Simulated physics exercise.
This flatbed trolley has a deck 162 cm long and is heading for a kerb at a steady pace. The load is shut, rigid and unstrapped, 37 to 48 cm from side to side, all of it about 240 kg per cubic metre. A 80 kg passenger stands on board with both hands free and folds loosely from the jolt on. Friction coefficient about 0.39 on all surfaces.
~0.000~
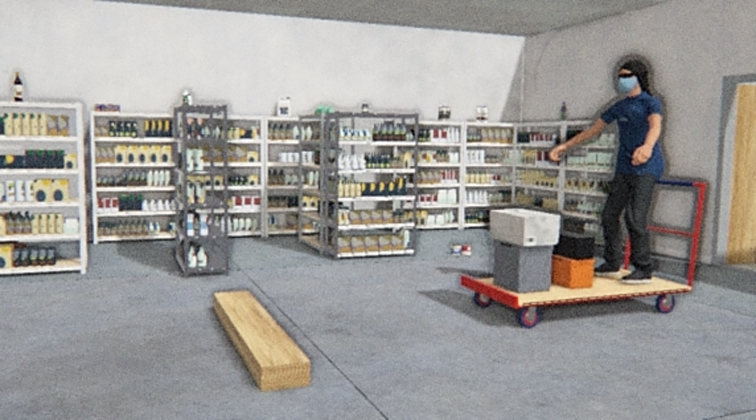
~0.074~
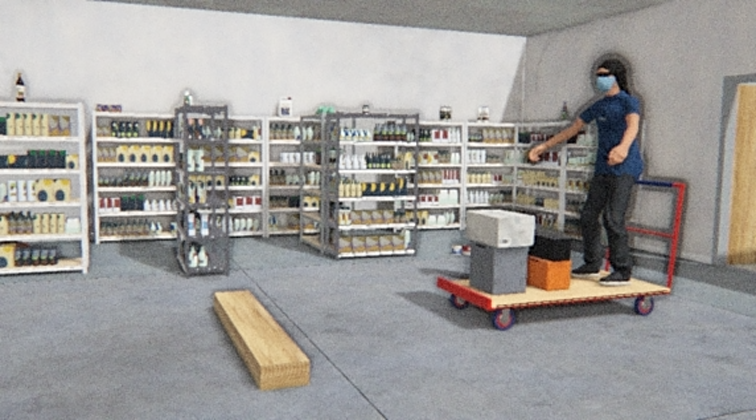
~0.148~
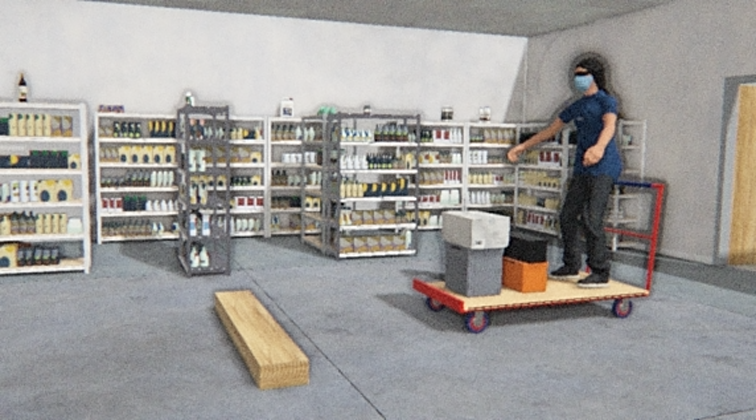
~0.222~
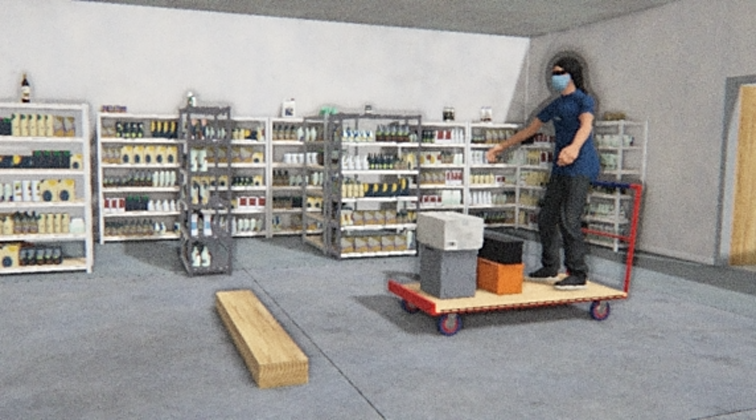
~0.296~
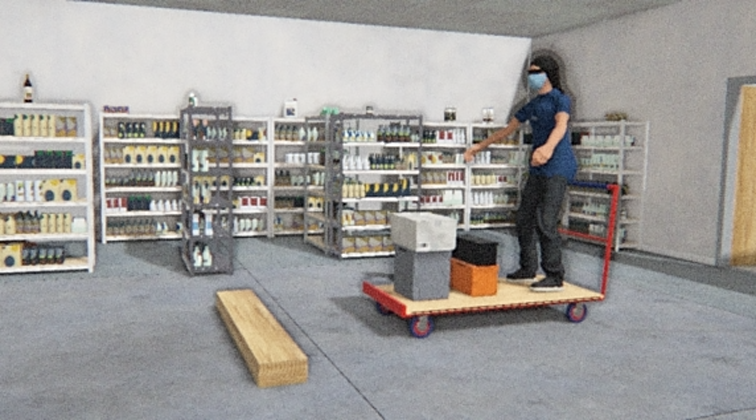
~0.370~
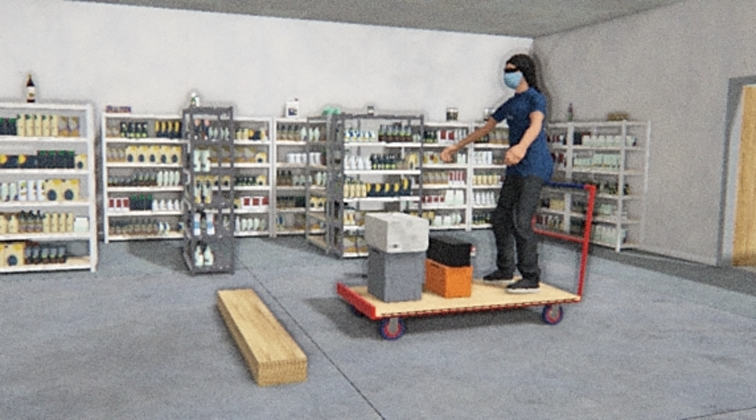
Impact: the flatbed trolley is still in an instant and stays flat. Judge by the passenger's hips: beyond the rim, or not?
In the end the passenger's hips go over the front rim.
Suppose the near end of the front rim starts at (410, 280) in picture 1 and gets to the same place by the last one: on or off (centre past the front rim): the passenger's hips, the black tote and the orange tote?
In that case hips on, black on, orange on.
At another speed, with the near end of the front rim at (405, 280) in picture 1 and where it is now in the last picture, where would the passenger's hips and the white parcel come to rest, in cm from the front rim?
Then hips 90 behind, white 60 past.
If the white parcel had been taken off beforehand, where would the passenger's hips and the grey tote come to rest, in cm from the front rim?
Then hips 30 past, grey 50 past.
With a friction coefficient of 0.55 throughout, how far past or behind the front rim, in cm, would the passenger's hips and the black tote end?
In that case hips 140 past, black 120 past.
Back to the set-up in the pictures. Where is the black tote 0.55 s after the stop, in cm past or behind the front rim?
Some 0 cm behind it.
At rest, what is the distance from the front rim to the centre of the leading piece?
About 190 cm past the rim.
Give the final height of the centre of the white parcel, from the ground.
Some 10 cm up.
After 0.60 s the deck stops.
After 0.85 s the passenger's hips are 70 cm behind the rim, near (359, 205) in the last picture's view.
After 1.15 s the passenger's hips are 30 cm behind the rim, near (304, 210) in the last picture's view.
After 1.60 s the passenger's hips are 68 cm past the rim, near (154, 270) in the last picture's view.
When all is still (4.6 s), past the rim, grey tote, black tote, white parcel and the passenger's hips; behind it, orange tote.
